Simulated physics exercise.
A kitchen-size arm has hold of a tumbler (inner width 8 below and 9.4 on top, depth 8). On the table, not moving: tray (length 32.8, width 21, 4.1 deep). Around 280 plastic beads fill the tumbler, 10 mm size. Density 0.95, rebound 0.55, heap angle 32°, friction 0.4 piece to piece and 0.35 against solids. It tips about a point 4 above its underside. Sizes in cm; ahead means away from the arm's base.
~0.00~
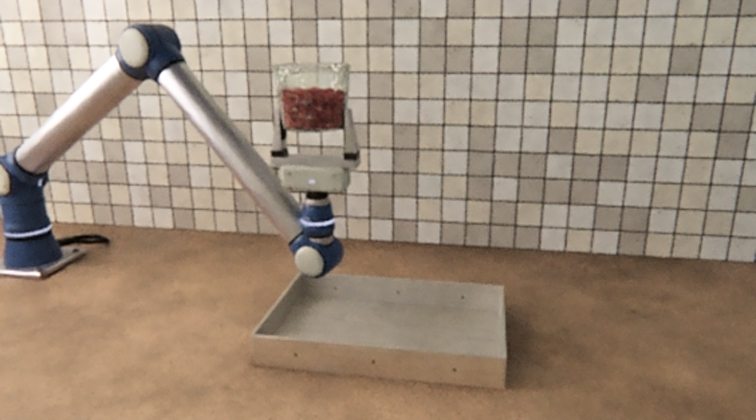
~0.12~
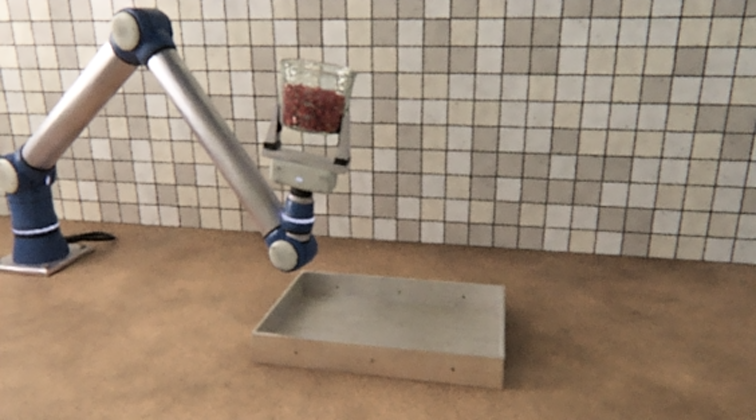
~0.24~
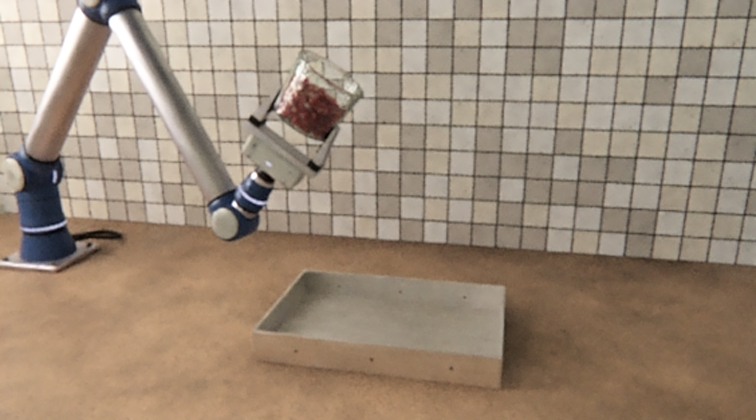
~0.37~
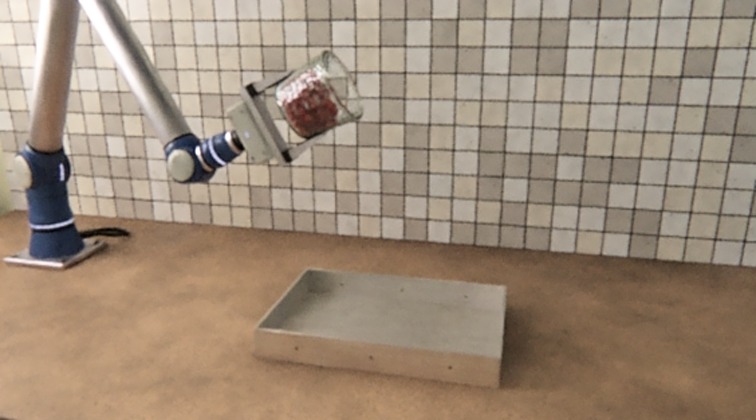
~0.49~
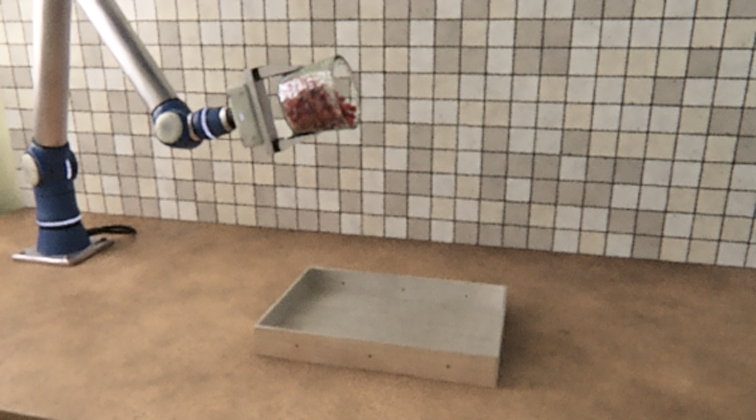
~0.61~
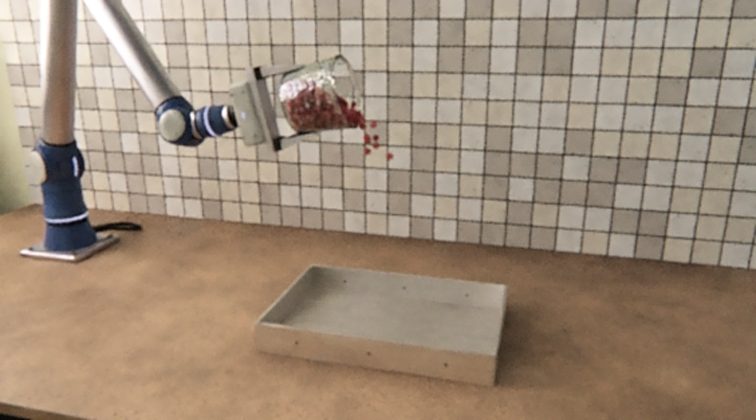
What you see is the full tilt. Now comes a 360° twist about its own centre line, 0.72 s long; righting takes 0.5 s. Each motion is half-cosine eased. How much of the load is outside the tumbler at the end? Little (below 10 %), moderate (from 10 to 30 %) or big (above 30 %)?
A big share, above 30 %, ends outside the tumbler.
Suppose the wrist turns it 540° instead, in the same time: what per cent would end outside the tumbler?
In that case some 40 per cent.
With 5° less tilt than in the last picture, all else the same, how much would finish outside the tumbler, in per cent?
In that case some 25 per cent.
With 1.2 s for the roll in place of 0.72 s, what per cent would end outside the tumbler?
In that case some 50 per cent.
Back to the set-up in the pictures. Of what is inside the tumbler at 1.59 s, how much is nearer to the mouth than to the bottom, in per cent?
About 35 per cent.
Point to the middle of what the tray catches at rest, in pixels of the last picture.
At about (422, 324).
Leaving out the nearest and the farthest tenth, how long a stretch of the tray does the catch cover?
About 24 cm.
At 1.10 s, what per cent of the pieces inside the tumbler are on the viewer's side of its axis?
Roughly 30 per cent.
After 1.10 s, tipped 77°, highest piece 37 above the table; 207 in the tumbler, 42 in the tray, 1 on the table or floor, 30 in flight or on a rim.
After 1.59 s, tipped 37°, highest piece 36 above the table; 165 in the tumbler, 100 in the tray, 5 on the table or floor, 10 in flight or on a rim.
After 2.03 s, upright, highest piece 37 above the table; 165 in the tumbler, 106 in the tray, 9 on the table or floor.
After 2.73 s, upright, highest piece 37 above the table; 165 in the tumbler, 106 in the tray, 9 on the table or floor.
At rest, 165 in the tumbler, 106 in the tray, 9 on the table or floor. That is 41 % outside the tumbler.
